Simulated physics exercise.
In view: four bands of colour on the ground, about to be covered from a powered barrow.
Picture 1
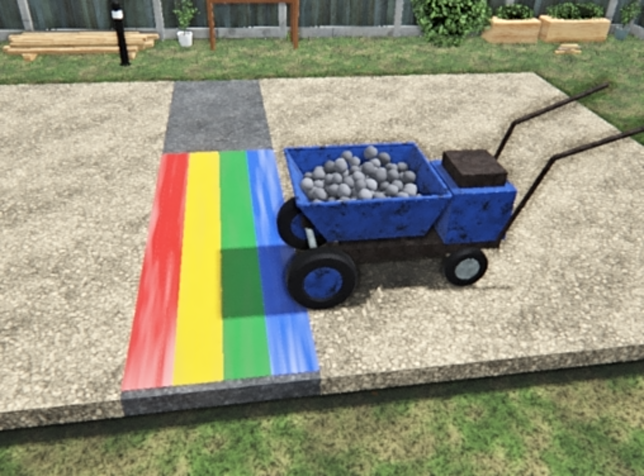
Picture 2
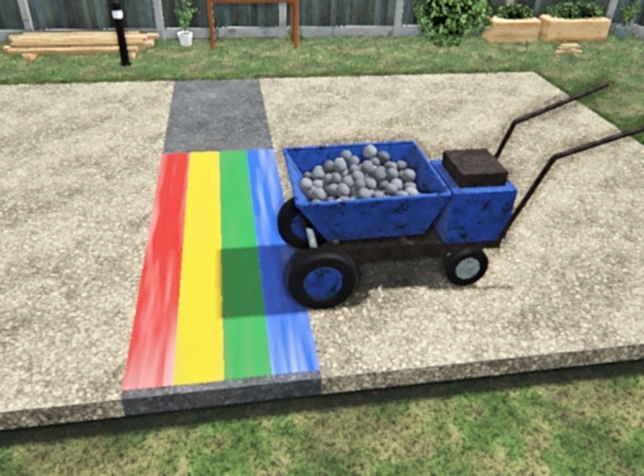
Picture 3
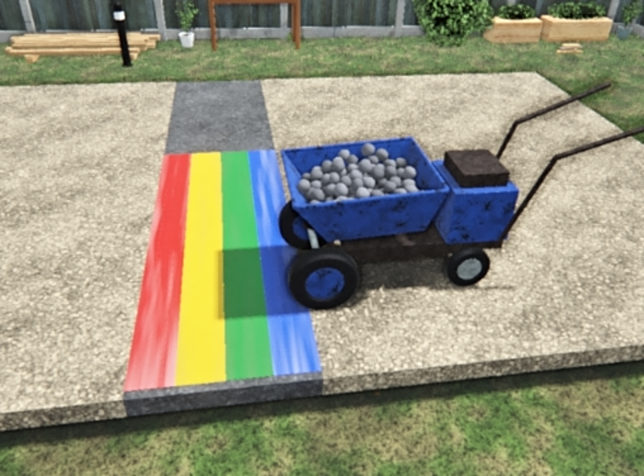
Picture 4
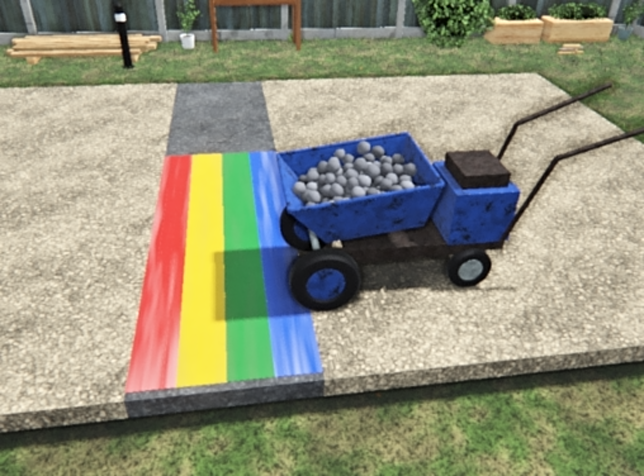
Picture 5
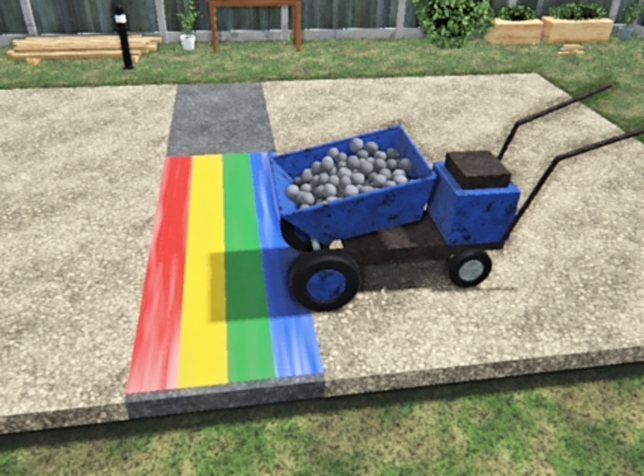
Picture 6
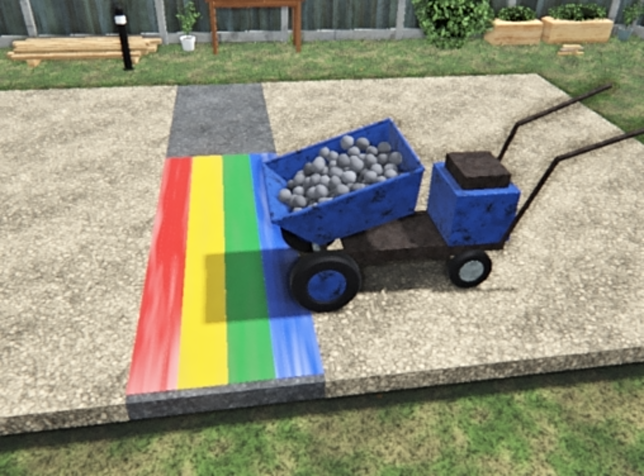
At first, a blue barrow heaped with round grey cobbles stands on a pale path, its level skip beside painted red, yellow, green and blue bands. The skip then begins tilting slightly leftward, and its angle steepens until it is clearly tipped, the cobbles still inside and the wheels barely moving.
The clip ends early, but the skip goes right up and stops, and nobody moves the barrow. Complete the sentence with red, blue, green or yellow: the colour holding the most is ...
The colour holding the most is yellow.
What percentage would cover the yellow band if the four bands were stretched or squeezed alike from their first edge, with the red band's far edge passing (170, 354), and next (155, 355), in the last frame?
About 30 %, then 40 %.
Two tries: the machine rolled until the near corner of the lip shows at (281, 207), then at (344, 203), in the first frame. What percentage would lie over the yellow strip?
The shares come out close to 40 and 30 per cent, in that order.
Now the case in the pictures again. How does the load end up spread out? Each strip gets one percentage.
So the blue strip ends with 0 %, the green strip with 10 %, the yellow strip with 45 % and the red strip with 25 %.
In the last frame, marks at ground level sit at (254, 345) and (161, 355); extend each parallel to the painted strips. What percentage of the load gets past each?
Estimate, first then second: 100 %, 20 %.
Shortly afterwards, skip tipped steeply; the whole lot in the skip.
Next, skip tipped right over; the bulk in the skip; only a few over the green strip; a little over the yellow strip; only a few falling.
Some moments later, skip tipped right over; near a quarter in the skip; a little over the green strip; near a third over the yellow strip; near a quarter over the red strip; a little off the paint.
In the end, skip tipped right over; a little in the skip; none at all over the blue strip; a little over the green strip; near half over the yellow strip; near a quarter over the red strip; a little off the paint.
